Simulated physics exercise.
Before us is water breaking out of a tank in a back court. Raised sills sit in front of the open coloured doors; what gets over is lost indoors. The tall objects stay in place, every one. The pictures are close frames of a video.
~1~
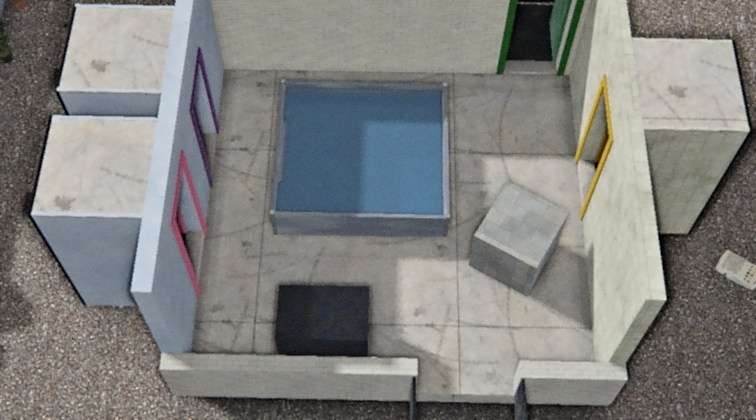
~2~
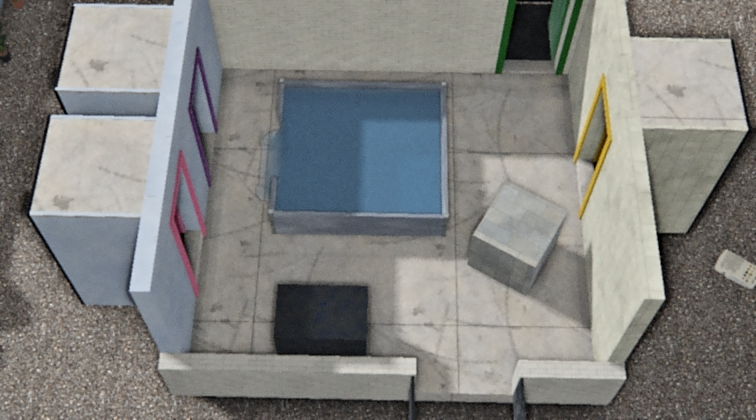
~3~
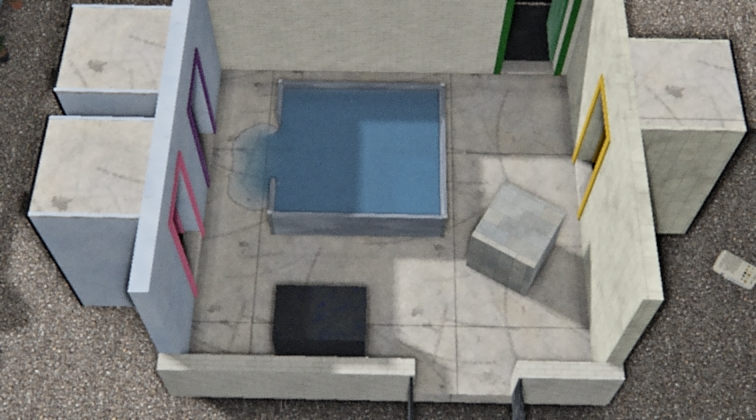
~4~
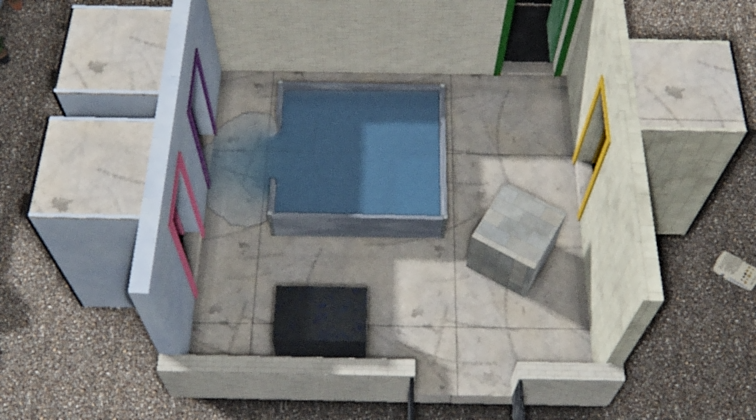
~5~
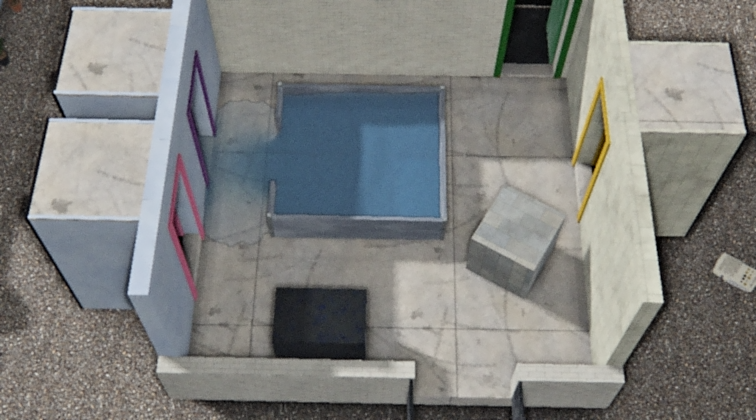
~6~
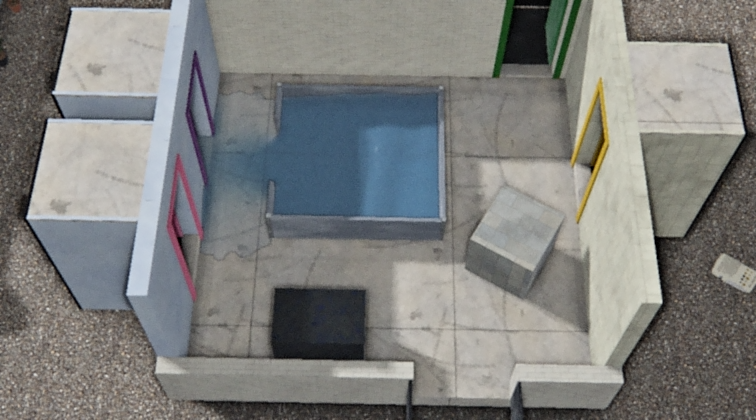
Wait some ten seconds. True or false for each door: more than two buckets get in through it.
The pink door: False; the yellow door: False; the green door: False; the purple door: True.
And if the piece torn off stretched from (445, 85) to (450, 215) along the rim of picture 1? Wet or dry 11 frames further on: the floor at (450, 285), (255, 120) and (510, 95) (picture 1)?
Submerged, unwetted, submerged.
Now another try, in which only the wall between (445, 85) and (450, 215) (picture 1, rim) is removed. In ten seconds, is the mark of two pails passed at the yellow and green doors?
Yellow door: Exceeds the limit; green door: Exceeds the limit.
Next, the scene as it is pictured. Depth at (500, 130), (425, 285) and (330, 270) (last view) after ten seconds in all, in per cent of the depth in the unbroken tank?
Roughly 2 per cent, 4 per cent and 10 per cent.
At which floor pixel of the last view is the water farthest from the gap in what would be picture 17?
I'd put it around (186, 376).
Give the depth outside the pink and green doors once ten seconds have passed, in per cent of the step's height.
I'd say around 30 and 60 in a hundred.
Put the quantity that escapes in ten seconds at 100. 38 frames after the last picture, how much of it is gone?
It works out at roughly 80 per cent.
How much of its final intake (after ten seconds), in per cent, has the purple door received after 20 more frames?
Roughly 55 per cent.
A moment on, water covers 15 % of the floor; the pink door wet at the sill, nothing in, the yellow door not reached, the green door not reached, the purple door far over two buckets in.
Next, water covers 30 % of the floor; the pink door wet at the sill, nothing in, the yellow door not reached, the green door not reached, the purple door far over two buckets in.
Then, water covers 40 % of the floor; the pink door wet at the sill, nothing in, the yellow door not reached, the green door not reached, the purple door far over two buckets in.
Later, water covers 65 % of the floor; the pink door wet at the sill, nothing in, the yellow door not reached, the green door wet at the sill, nothing in, the purple door far over two buckets in.
In the end, water covers 95 % of the floor; the pink door wet at the sill, nothing in, the yellow door wet at the sill, nothing in, the green door wet at the sill, nothing in, the purple door far over two buckets in.
